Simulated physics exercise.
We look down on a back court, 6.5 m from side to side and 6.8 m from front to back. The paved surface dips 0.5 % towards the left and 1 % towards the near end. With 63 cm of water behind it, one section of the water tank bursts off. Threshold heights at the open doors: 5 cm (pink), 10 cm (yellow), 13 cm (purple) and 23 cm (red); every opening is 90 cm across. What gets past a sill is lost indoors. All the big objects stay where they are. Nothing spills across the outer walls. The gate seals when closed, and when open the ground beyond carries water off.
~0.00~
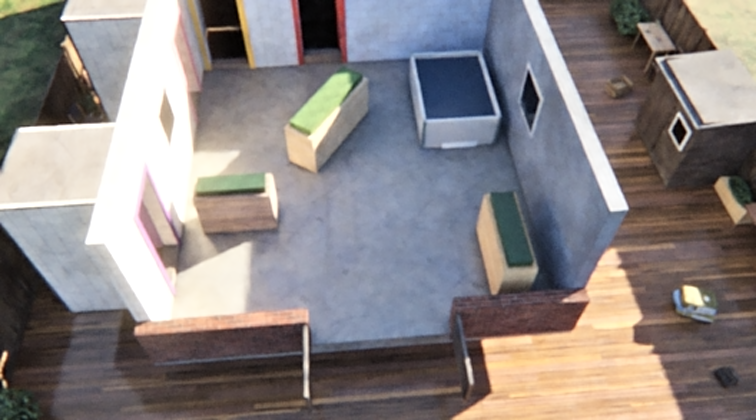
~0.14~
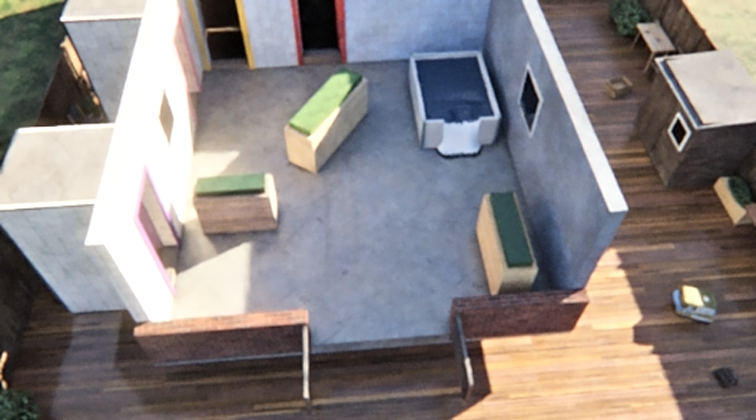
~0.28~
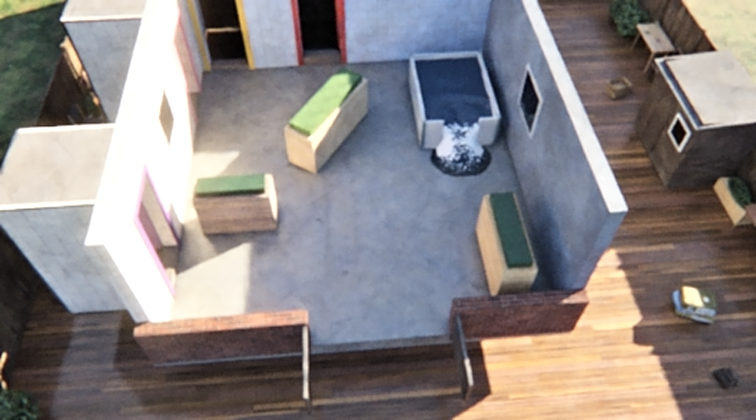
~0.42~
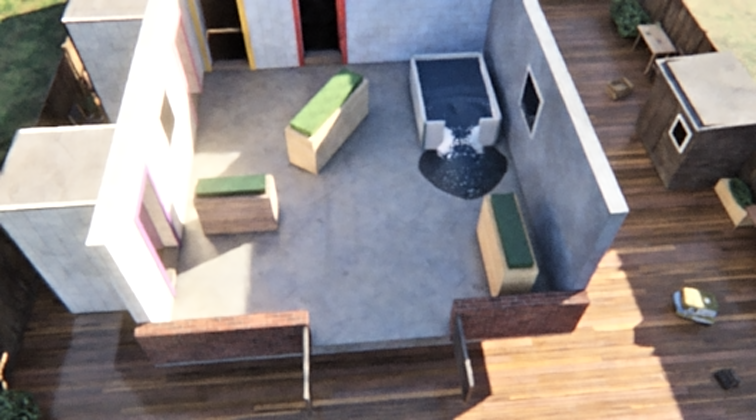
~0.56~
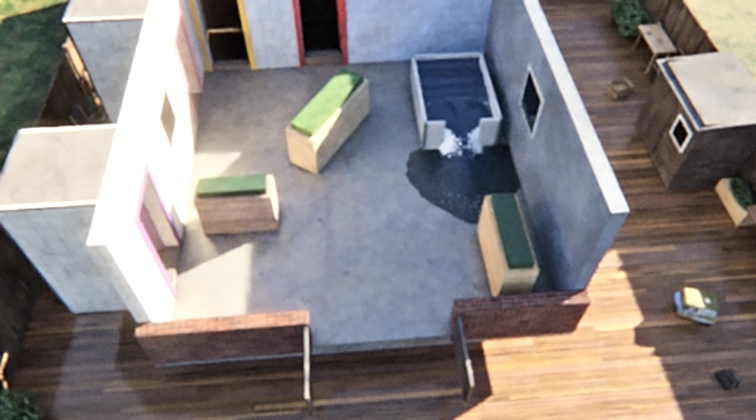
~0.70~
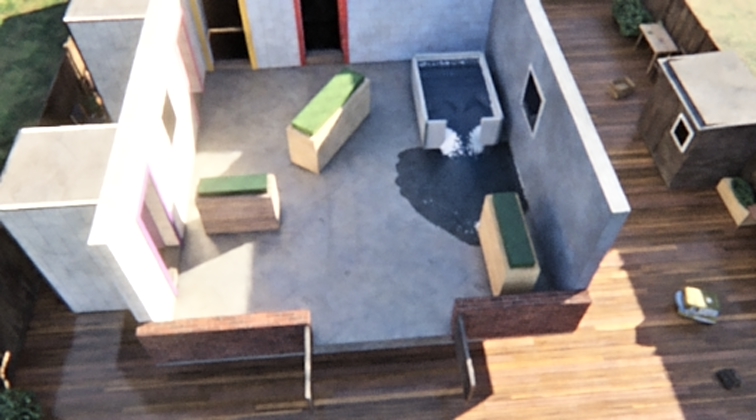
To begin with, dark water sits still in a pale-walled tank at the back right of a grey paved court with three green-topped boxes. Then part of its near side gives way and white, foaming water pours out, spreading as a dark pool towards the viewer and leftward, reaching the right-hand box.
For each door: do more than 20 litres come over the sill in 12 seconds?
The water let in: At the pink door it does not reach the limit; at the yellow door it does not reach the limit; at the purple door it does not reach the limit; at the red door it stays under the limit.
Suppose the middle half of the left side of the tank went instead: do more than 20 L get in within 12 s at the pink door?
Then: Pink over.
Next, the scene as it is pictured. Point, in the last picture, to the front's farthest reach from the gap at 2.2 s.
Near (346, 329).
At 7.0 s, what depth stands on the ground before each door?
In cm: Pink 0, yellow 0, purple 7, red 0.
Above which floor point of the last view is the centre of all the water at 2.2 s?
At about (460, 159).
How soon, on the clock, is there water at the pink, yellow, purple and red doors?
Arrival: Pink 9.5 s, yellow not in the 12 s, purple 5.5 s, red not within the 12 s.
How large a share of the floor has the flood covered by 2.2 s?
Some 35 per cent of it.
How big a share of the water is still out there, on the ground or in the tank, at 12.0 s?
Some 64 per cent remains.
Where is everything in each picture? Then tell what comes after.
The first frame shows still water, 63 cm deep, in the water tank at (453, 87).
In the second frame, the front is at (441, 153), 0.4 m from the gap at (459, 135); 0.2 m2 of floor is under water; 63 cm left at the back of the water tank.
In the third frame, water pours out at (459, 137) and has run 0.8 m, to (478, 171); typically 10 cm deep outside, 63 cm at the water tank's back.
In the fourth frame, water pours out at (460, 138) and has run 1.4 m, to (475, 196); typically 6 cm deep outside, 63 cm at the water tank's back.
In the fifth frame, the front is at a hidden place, 1.9 m from the gap at (460, 137); 2.9 m2 of floor is under water; 62 cm left at the back of the water tank.
In the sixth frame, water pours out at (461, 137) and has run 2.5 m, to (475, 241); typically 4 cm deep outside, 54 cm at the water tank's back.
After 1.4 s water covers 20 % of the floor and is deepest (30 cm) near (458, 153); pink door not reached, yellow door not reached, purple door not reached, red door not reached.
After 2.2 s water covers 35 % of the floor and is deepest (34 cm) near (548, 313); pink door not reached, yellow door not reached, purple door not reached, red door not reached.
After 3.5 s water covers 35 % of the floor and is deepest (28 cm) near (558, 312); pink door not reached, yellow door not reached, purple door not reached, red door not reached.
After 7.0 s water covers 45 % of the floor and is deepest (14 cm) near (548, 313); pink door not reached, yellow door not reached, purple door 7 cm at the sill, 0 L in, red door not reached.
After 12.0 s water covers 65 % of the floor and is deepest (10 cm) near (170, 343); pink door 2 cm at the sill, 0 L in, yellow door not reached, purple door 7 cm at the sill, 0 L in, red door not reached.
